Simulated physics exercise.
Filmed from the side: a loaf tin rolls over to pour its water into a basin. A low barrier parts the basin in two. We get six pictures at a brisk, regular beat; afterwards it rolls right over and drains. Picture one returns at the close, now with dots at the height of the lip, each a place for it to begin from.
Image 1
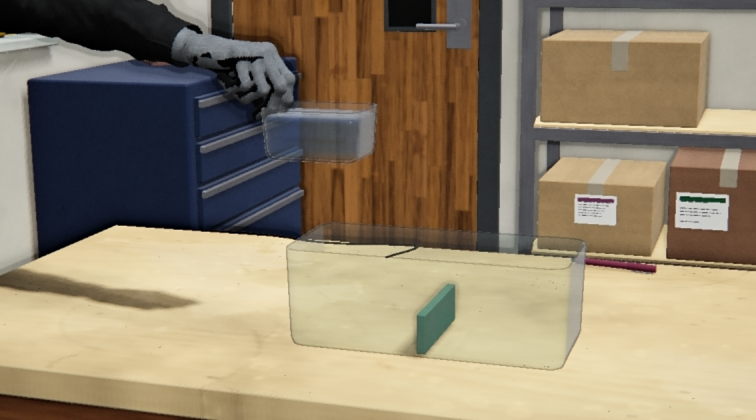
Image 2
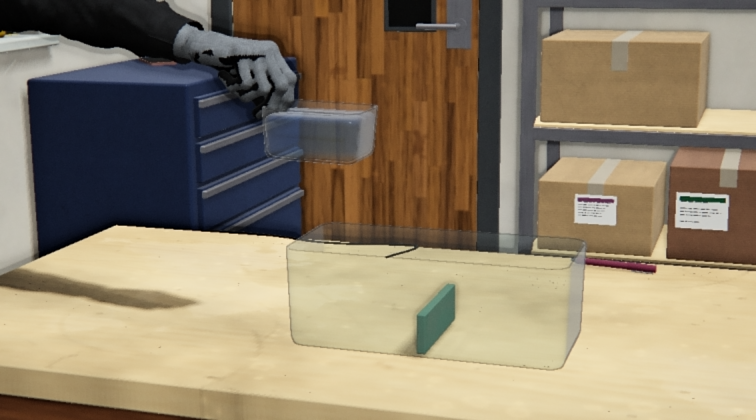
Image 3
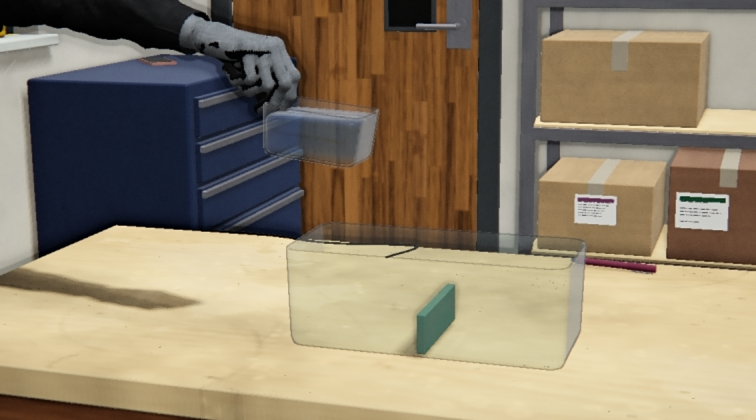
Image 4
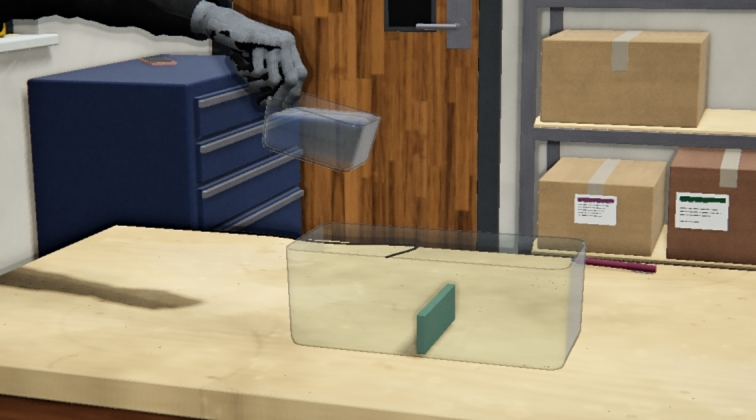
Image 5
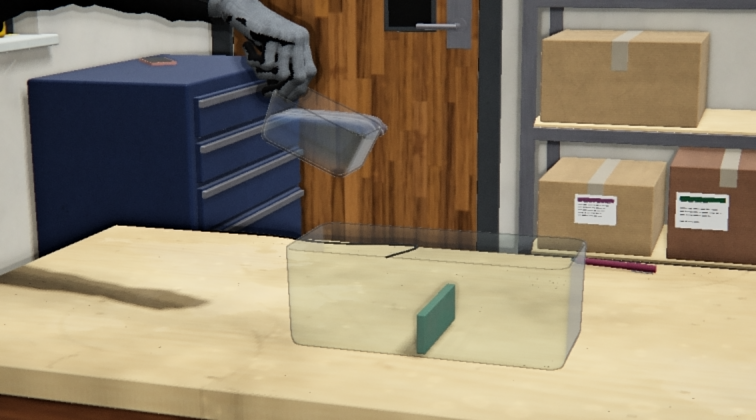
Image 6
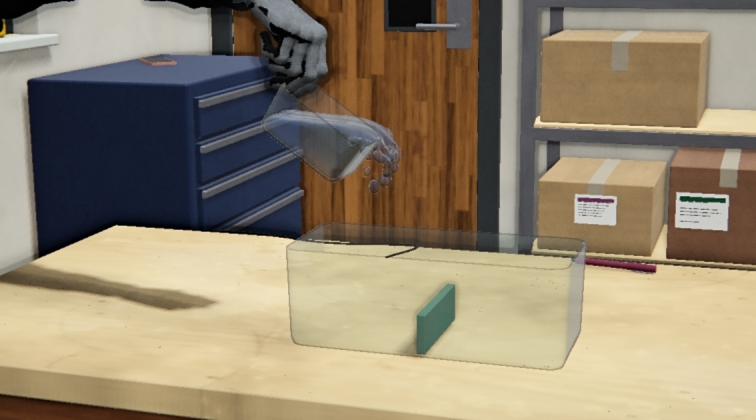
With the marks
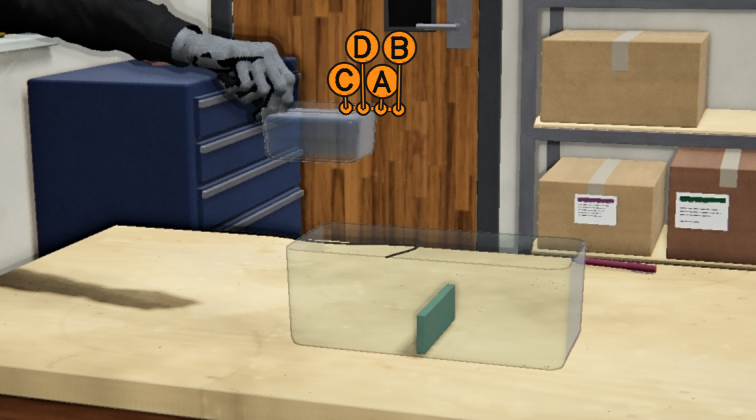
In a storage room, a gloved hand tilts a clear container rightward above a divided transparent basin, water starting over its lip.
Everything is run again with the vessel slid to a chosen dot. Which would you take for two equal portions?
Place A does it best.
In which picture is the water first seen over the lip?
Picture 5.
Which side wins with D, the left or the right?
The left one.
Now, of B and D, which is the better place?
B.
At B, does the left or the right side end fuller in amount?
The right one.
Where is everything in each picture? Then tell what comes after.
Upright, lip at (367, 108); basin from (292, 342) to (566, 370); top of the wall at (437, 299); nothing has left yet, in the first picture.
Upright, lip at (367, 109); nothing has left yet, in the second picture.
Tipped about 6°, lip at (369, 114); nothing has left yet, in the third picture.
Tipped about 14°, lip at (371, 121); nothing has left yet, in the fourth picture.
Tipped about 23°, lip at (372, 130); water is over the lip, down to (376, 136), in the fifth picture.
Tipped about 35°, lip at (372, 141); water is over the lip, down to (379, 187), in the sixth picture.
On the marked copy, A at (380, 108); B at (398, 109); C at (345, 107); D at (363, 108).
Choosing A, about 45 % ends left of the wall and 54 % right of it.
Choosing B, about 26 % ends left of the wall and 73 % right of it.
Choosing C, about 97 % ends left of the wall and 2 % right of it.
Choosing D, about 84 % ends left of the wall and 15 % right of it.
